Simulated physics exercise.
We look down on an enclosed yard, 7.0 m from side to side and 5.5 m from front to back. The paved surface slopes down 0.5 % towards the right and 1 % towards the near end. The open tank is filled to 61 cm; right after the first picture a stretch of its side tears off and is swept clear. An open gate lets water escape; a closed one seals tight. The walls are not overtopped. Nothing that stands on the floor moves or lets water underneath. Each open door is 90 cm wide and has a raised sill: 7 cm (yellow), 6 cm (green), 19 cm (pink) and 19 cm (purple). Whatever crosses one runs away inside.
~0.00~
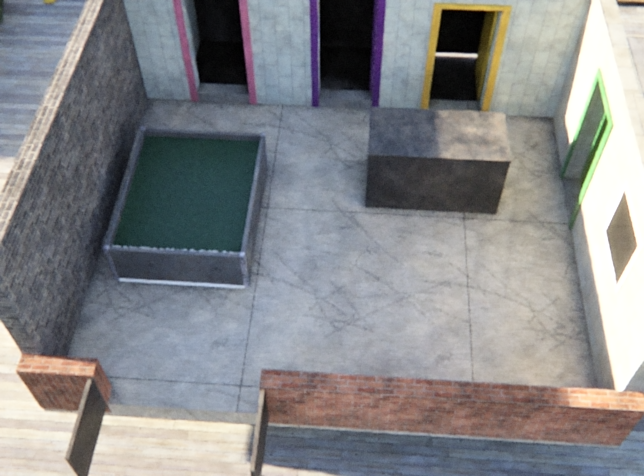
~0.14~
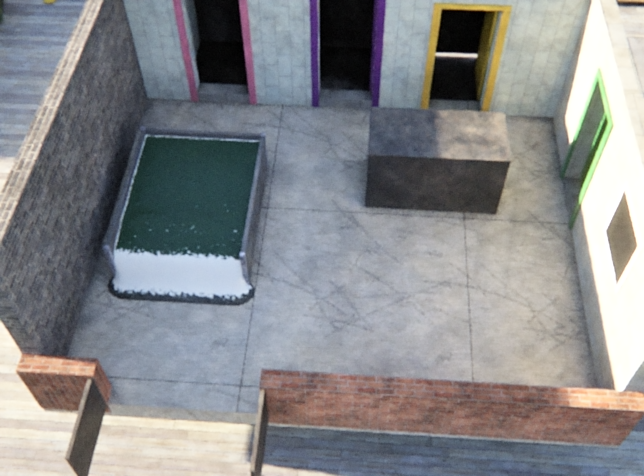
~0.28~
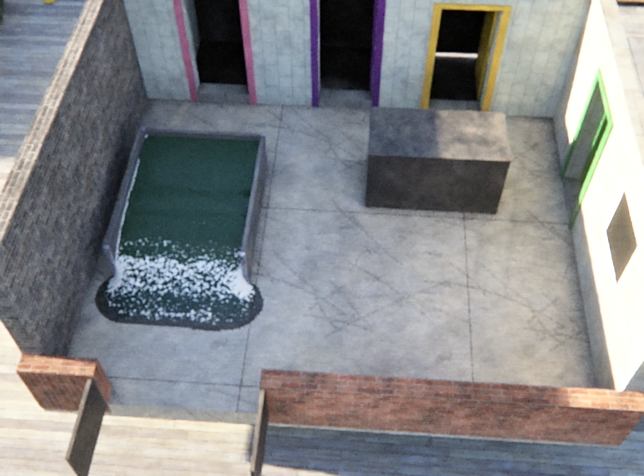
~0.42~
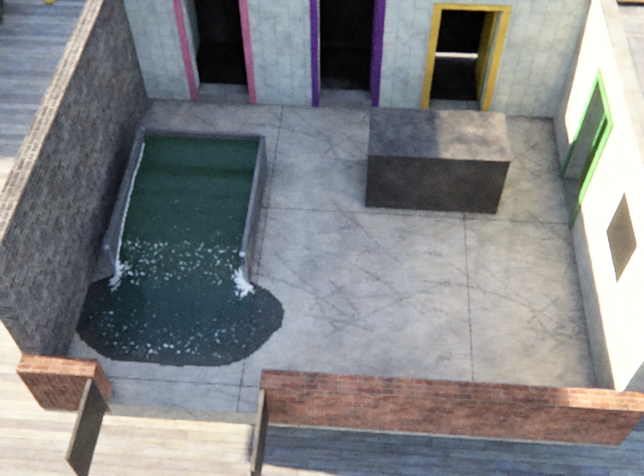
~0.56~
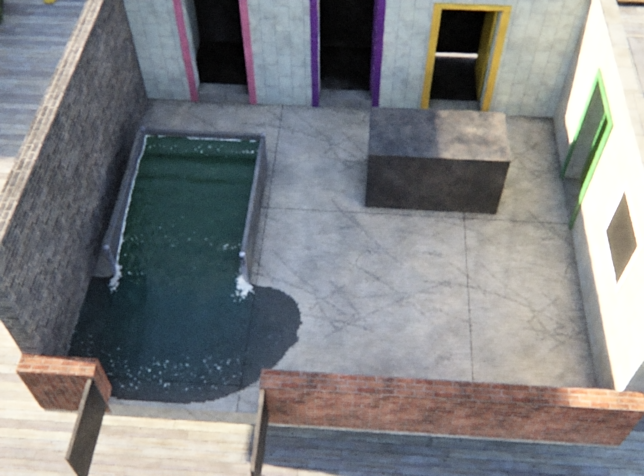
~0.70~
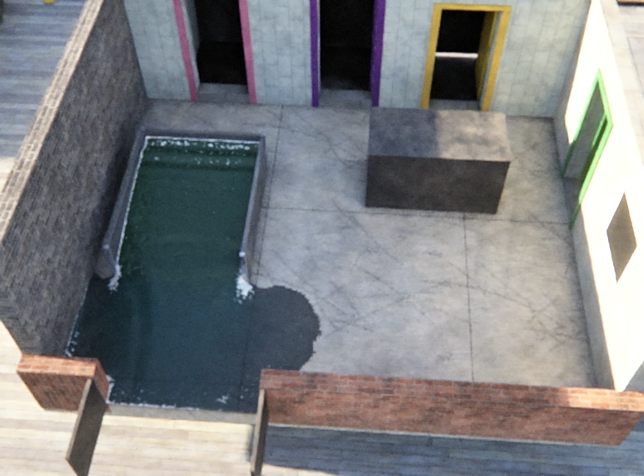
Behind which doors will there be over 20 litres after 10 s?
The water let in: At the yellow door it keeps below the limit; at the green door it stays under the limit; at the pink door it does not reach the limit; at the purple door it stays under the limit.
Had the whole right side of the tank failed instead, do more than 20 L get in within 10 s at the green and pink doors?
Then: Green past it, pink below.
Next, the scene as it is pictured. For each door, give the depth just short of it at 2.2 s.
In cm: Yellow 0, green 0, pink 0, purple 0.
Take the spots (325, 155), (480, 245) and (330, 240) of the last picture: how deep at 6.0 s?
About 0, 0 and 0 cm.
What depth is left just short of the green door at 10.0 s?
About 2.5 cm.
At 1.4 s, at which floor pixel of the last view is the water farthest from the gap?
Near (380, 404).
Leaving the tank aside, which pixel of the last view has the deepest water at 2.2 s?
Around (108, 361).
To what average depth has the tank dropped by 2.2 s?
Roughly 21 cm on average.
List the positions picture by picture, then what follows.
In the first picture, the open tank at (190, 192) is whole and still, 61 cm deep.
In the second picture, water pours out at (180, 271) and has run 1.0 m, to (251, 289); typically 8 cm deep outside, 61 cm at the open tank's back.
In the third picture, water pours out at (180, 272) and has run 1.1 m, to (252, 311); typically 11 cm deep outside, 61 cm at the open tank's back.
In the fourth picture, water pours out at (181, 273) and has run 1.5 m, to (261, 338); typically 9 cm deep outside, 61 cm at the open tank's back.
In the fifth picture, water pours out at (181, 273) and has run 1.9 m, to a hidden place; typically 7 cm deep outside, 57 cm at the open tank's back.
In the sixth picture, water pours out at (181, 273) and has run 2.3 m, to a hidden place; typically 7 cm deep outside, 52 cm at the open tank's back.
After 1.4 s water covers 20 % of the floor and is deepest (40 cm) near (60, 383); yellow door not reached, green door not reached, pink door not reached, purple door not reached.
After 2.2 s water covers 20 % of the floor and is deepest (32 cm) near (108, 361); yellow door not reached, green door not reached, pink door not reached, purple door not reached.
After 3.5 s water covers 35 % of the floor and is deepest (18 cm) near (60, 383); yellow door not reached, green door not reached, pink door not reached, purple door not reached.
After 6.0 s water covers 45 % of the floor and is deepest (10 cm) near (267, 396); yellow door not reached, green door 1 cm at the sill, 0 L in, pink door 3 cm at the sill, 0 L in, purple door not reached.
After 10.0 s water covers 55 % of the floor and is deepest (6 cm) near (595, 418); yellow door not reached, green door 3 cm at the sill, 0 L in, pink door 1 cm at the sill, 0 L in, purple door not reached.
